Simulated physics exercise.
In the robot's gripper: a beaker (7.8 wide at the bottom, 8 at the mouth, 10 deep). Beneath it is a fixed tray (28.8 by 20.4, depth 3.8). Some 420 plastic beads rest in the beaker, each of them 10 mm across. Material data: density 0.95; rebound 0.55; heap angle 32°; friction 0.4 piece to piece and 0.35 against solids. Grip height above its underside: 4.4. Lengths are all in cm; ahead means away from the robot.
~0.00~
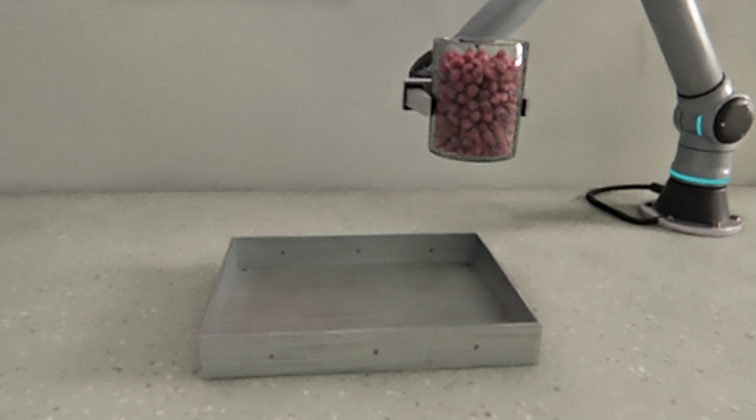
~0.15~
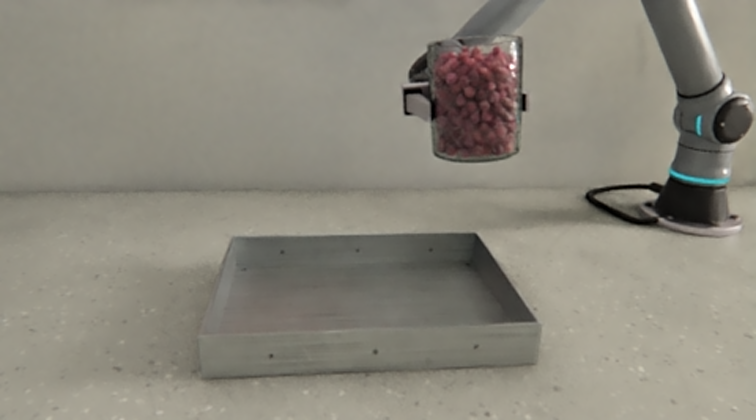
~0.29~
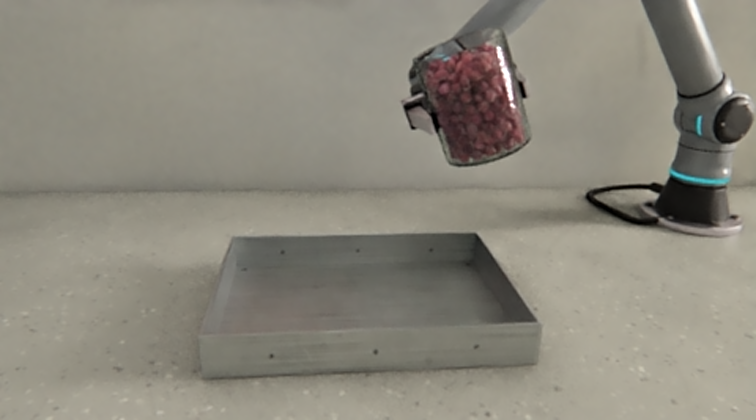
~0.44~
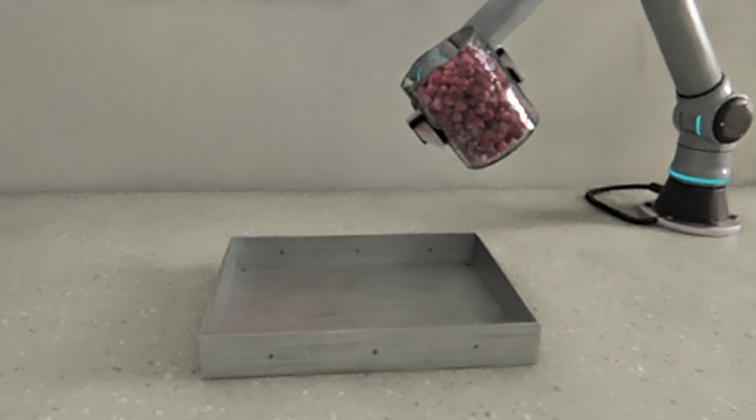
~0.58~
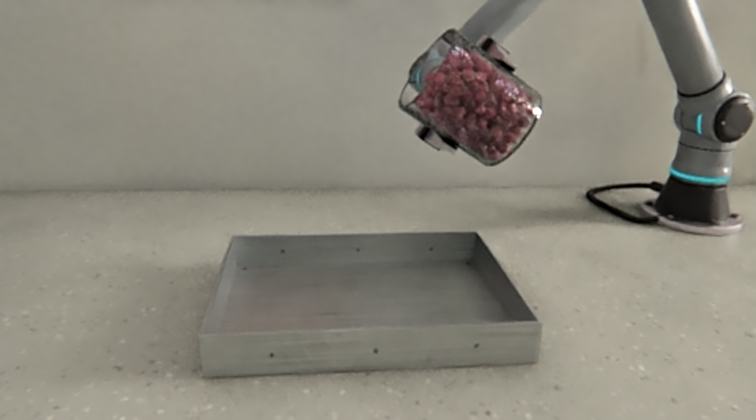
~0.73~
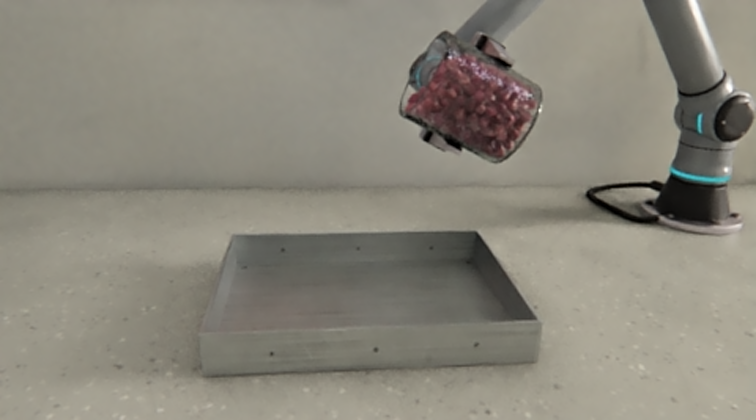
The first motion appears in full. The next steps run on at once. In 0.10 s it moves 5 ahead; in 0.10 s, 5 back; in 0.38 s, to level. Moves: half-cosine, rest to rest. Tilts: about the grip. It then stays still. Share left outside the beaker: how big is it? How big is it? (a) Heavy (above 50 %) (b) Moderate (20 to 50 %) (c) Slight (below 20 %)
Moderate (20 to 50 %) (b).
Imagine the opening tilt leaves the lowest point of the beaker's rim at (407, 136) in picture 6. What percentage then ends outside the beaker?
I'd put it at roughly 75 %.
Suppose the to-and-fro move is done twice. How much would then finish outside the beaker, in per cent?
About 50 per cent in that case.
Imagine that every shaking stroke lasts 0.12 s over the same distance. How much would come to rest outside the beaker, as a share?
25 %.
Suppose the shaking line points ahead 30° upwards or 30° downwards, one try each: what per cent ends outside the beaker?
I'd say close to 60 percent for the first and close to 15 percent for the second.
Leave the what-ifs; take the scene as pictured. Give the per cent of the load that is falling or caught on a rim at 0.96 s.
About 29 per cent.
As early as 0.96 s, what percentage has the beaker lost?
Share gone: Around 30 %.
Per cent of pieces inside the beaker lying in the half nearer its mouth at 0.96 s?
Mouth half: Close to 50 per cent.
By 0.96 s, tilted 62° forward, highest piece 24 above the table; 297 in the beaker, 120 in flight or on a rim.
By 1.19 s, tilted 13° forward, highest piece 26 above the table; 272 in the beaker, 124 in the tray, 5 on the table or floor, 16 in flight or on a rim.
By 1.51 s, level, highest piece 25 above the table; 272 in the beaker, 121 in the tray, 24 on the table or floor.
By 2.56 s, level, highest piece 25 above the table; 272 in the beaker, 121 in the tray, 24 on the table or floor.
Final count, 272 in the beaker, 121 in the tray, 24 on the table or floor. That is 35 % outside the beaker.
